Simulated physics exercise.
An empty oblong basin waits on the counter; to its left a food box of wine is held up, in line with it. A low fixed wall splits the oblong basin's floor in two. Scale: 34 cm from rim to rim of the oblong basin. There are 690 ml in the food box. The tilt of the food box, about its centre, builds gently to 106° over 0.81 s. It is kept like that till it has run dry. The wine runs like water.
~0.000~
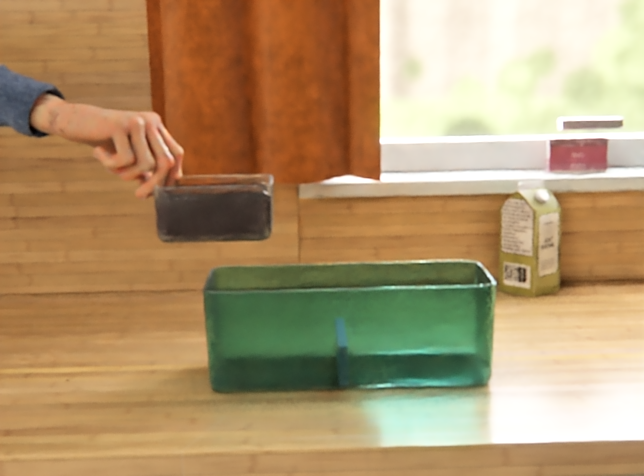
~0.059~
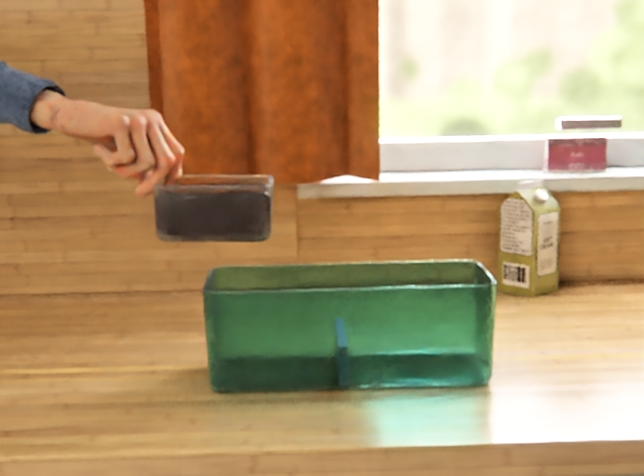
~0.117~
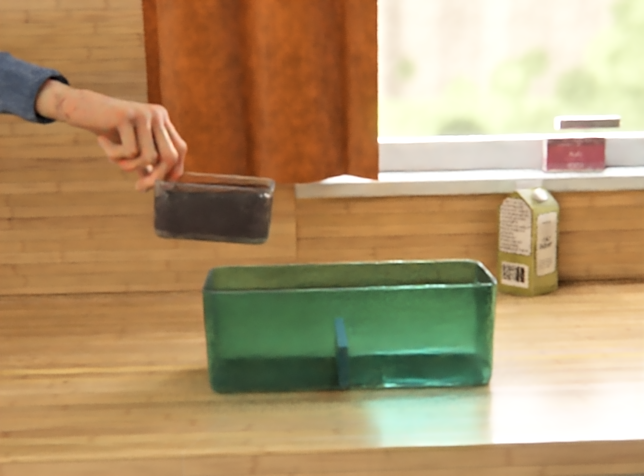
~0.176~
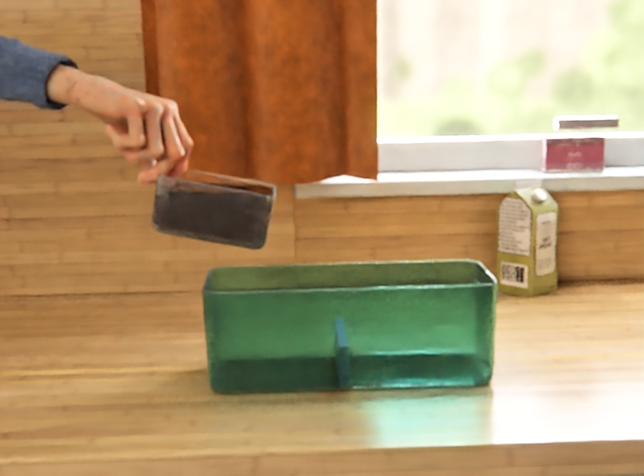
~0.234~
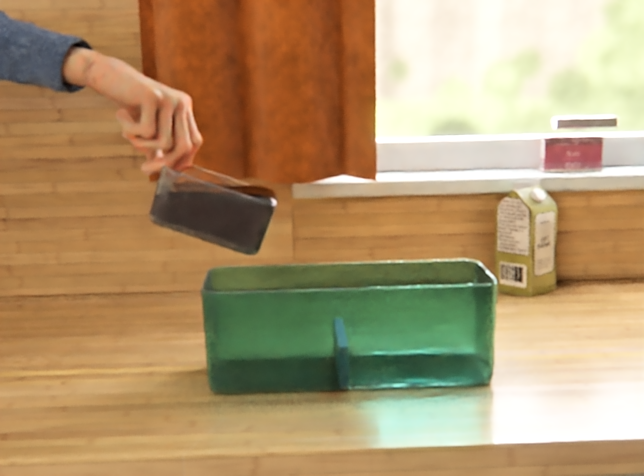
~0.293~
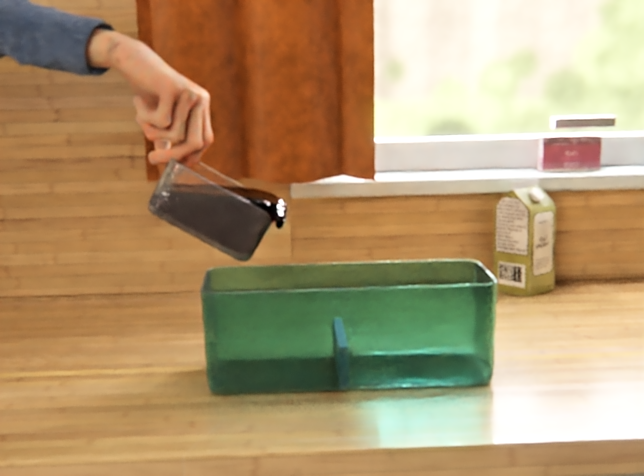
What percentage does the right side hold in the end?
The far part has some 12 per cent.
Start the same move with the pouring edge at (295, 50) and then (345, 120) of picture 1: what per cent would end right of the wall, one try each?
First 70, then 85 per cent.
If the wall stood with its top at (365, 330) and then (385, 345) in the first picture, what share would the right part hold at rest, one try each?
In turn about 5 and 15 per cent.
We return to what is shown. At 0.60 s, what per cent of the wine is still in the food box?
About 18 per cent.
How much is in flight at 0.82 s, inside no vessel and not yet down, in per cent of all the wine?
Some 7 per cent.
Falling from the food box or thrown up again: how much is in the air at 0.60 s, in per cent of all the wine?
Near 22 in a hundred.
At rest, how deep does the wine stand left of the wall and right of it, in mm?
Left about 28 mm, right about 4 mm.
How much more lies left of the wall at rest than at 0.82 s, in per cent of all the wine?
Near 6 in a hundred.
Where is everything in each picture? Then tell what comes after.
Tilt 0°; pouring edge (271, 182); surface from (162, 191) to (270, 188); the oblong basin's rim runs from (208, 281) to (487, 274); the wall's top is at (341, 332), in the first picture.
Tilt 1°; pouring edge (271, 183); surface from (161, 190) to (270, 189), in the second picture.
Tilt 5°; pouring edge (273, 186); surface from (161, 189) to (271, 189), in the third picture.
Tilt 12°; pouring edge (274, 193); surface from (162, 189) to (273, 191), in the fourth picture.
Tilt 20°; pouring edge (275, 201); surface from (161, 190) to (276, 196); 2 per cent is over the edge, in the fifth picture.
Tilt 31°; pouring edge (274, 212); surface from (158, 190) to (275, 205); 8 per cent is over the edge, in the sixth picture.
Then, 0.60 s in, the tilt is 89° and 18 per cent is still to pour, 51 is left of the wall and 10 right of it.
Then, 0.82 s in, the tilt is 106° and 4 per cent is still to pour, 77 is left of the wall and 11 right of it.
Then, 1.06 s in, the tilt is 106° and 0 per cent is still to pour, 83 is left of the wall and 12 right of it.
Then, 1.31 s in, the tilt is 106° and 0 per cent is still to pour, 83 is left of the wall and 12 right of it.
Finally, 83 per cent lies left of the wall, 12 right of it and 5 outside.
